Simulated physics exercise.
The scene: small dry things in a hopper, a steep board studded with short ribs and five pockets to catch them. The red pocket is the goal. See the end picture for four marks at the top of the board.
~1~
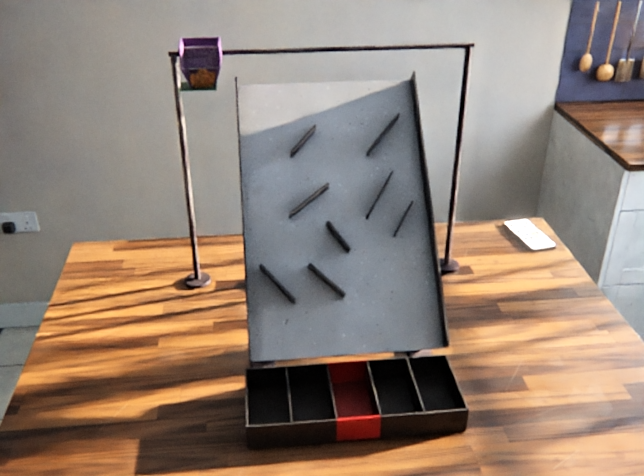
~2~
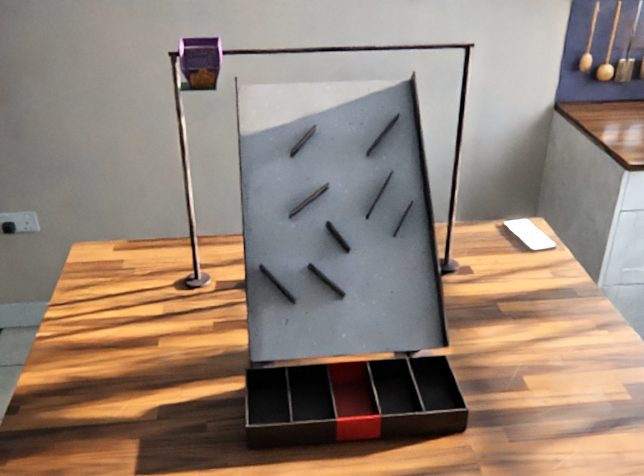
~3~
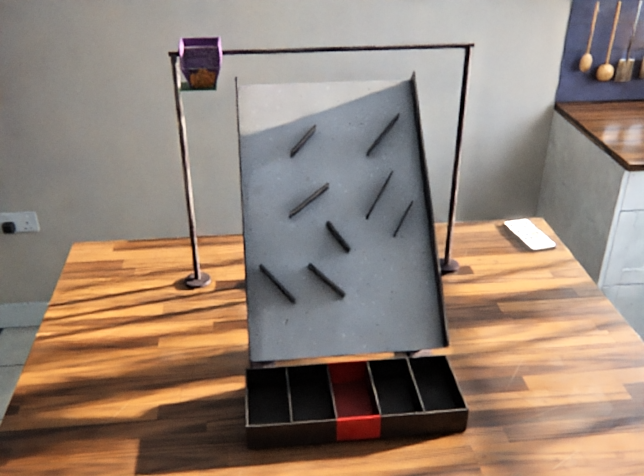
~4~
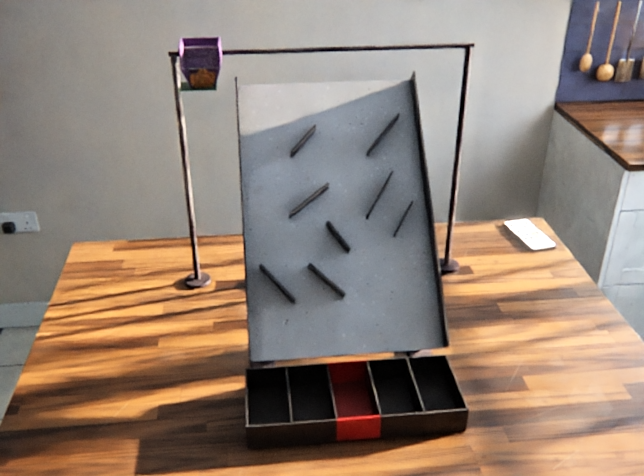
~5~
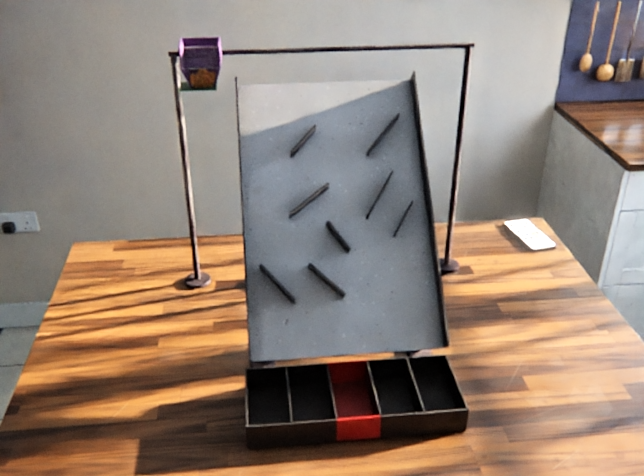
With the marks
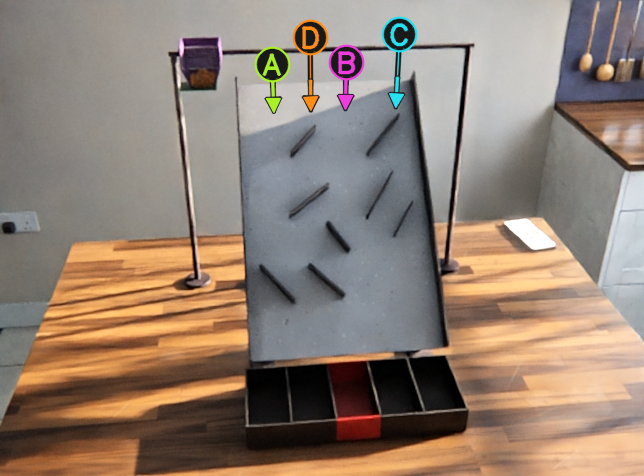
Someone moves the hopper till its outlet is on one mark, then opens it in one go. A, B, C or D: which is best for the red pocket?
Mark A.
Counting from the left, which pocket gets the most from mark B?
It is the fourth one.
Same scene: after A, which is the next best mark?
Mark D.
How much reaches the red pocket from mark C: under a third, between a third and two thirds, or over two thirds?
Mark C gives under a third.
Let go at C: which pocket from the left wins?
The fifth from the left.
On the marked copy, mark A meets the board at (273, 107); mark B meets the board at (345, 104); mark C meets the board at (396, 102); mark D meets the board at (310, 105).
With A, about half in the red pocket, about a third in other pockets, a small part outside the box.
With B, a small part in the red pocket, most in other pockets, a small part outside the box.
With C, a small part in the red pocket, most in other pockets, a small part outside the box.
With D, about a quarter in the red pocket, about two thirds in other pockets, a small part outside the box.
